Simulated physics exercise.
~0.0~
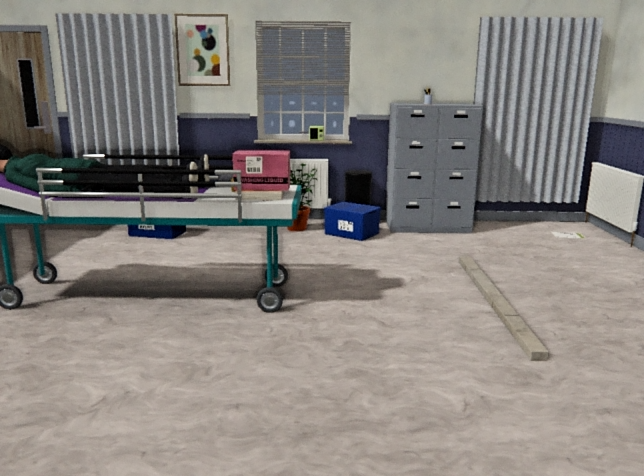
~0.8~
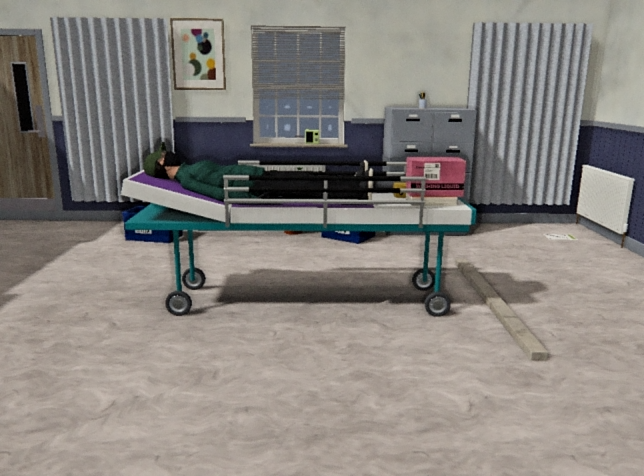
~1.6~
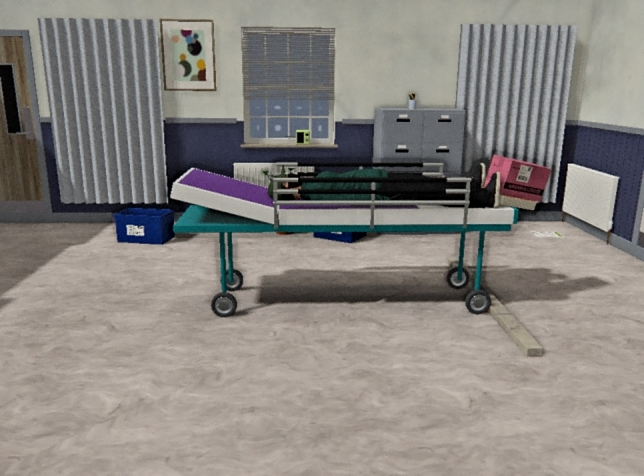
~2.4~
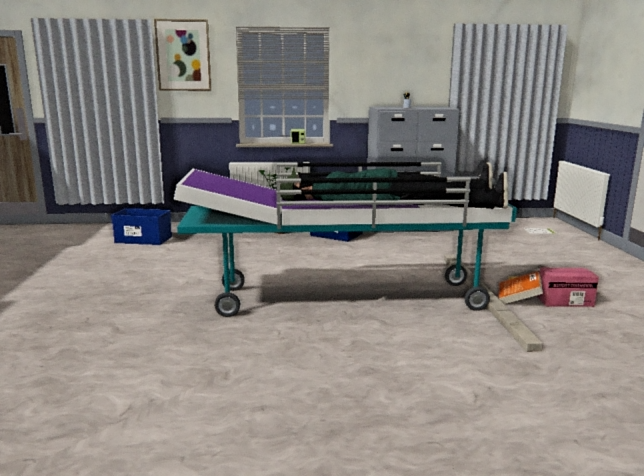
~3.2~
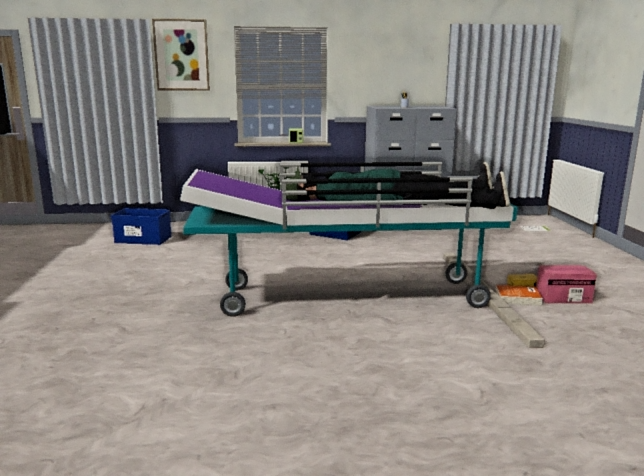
A person lying on a wheeled trolley rolled feet first to the right until it stopped at a strip on the floor, and they slid toward the foot end but stayed aboard, while a pink case and an orange folder tumbled onto the floor.
